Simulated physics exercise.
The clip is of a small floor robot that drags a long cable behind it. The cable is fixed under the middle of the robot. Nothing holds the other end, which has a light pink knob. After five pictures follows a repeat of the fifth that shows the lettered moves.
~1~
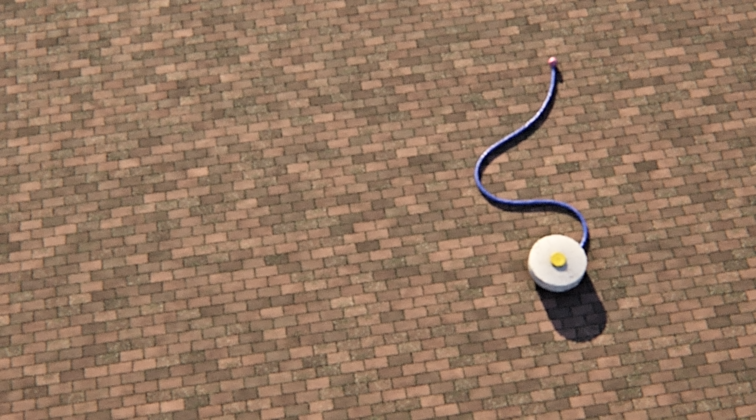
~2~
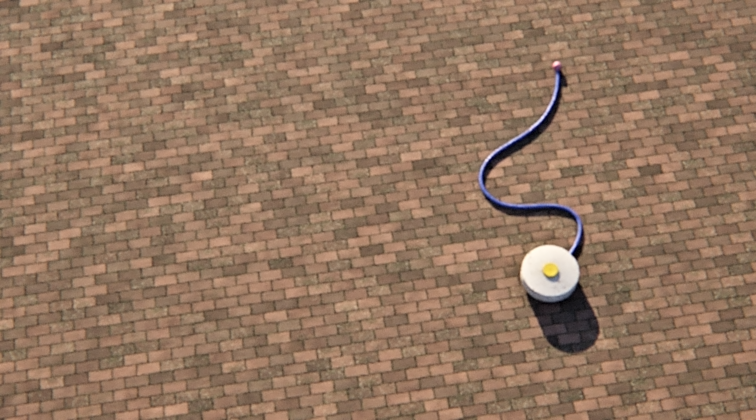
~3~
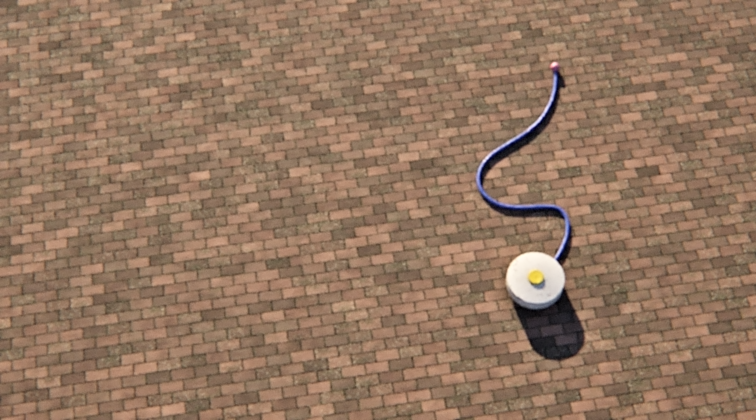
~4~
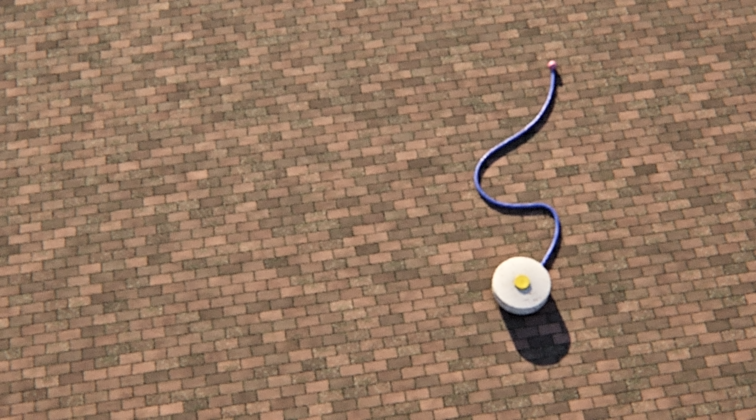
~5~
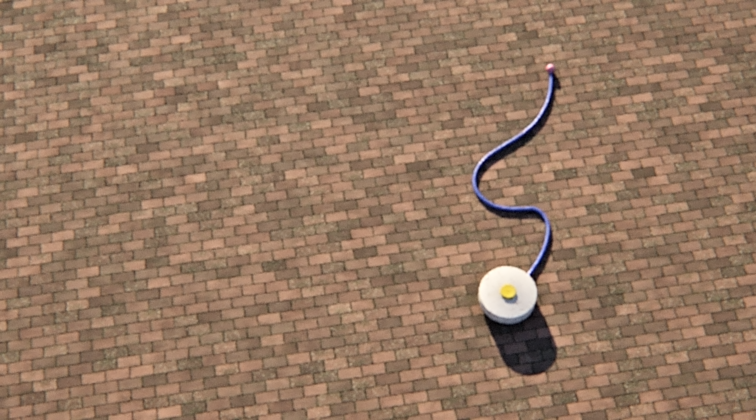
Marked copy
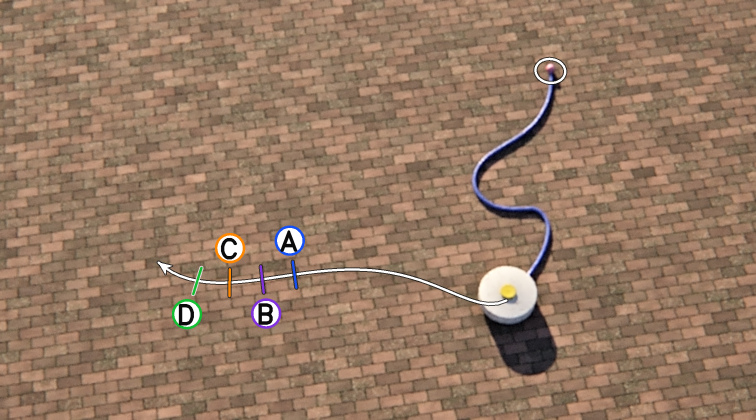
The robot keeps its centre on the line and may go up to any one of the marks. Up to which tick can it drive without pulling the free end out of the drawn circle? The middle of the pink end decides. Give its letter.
A is the last safe stop.
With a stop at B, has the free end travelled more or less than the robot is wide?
By then, less.
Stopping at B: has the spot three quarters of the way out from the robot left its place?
Yes.
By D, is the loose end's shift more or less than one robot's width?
By then, more.
On the marked copy, A at (294, 275); B at (262, 279); C at (230, 283); D at (197, 281); the ring at (550, 71); the route from (507, 300) via (327, 271) to (158, 262).
With A. Early on, robot (434, 281), middle of the cable (476, 190), free end (551, 69).
Further on, robot (359, 265), middle of the cable (476, 190), free end (551, 69).
At the end, robot (294, 270), middle of the cable (458, 193), free end (551, 74); the free end is still in its ring.
As for the rest, B drags the free end to (546, 92); C drags the free end to (533, 110); D drags the free end to (516, 125).
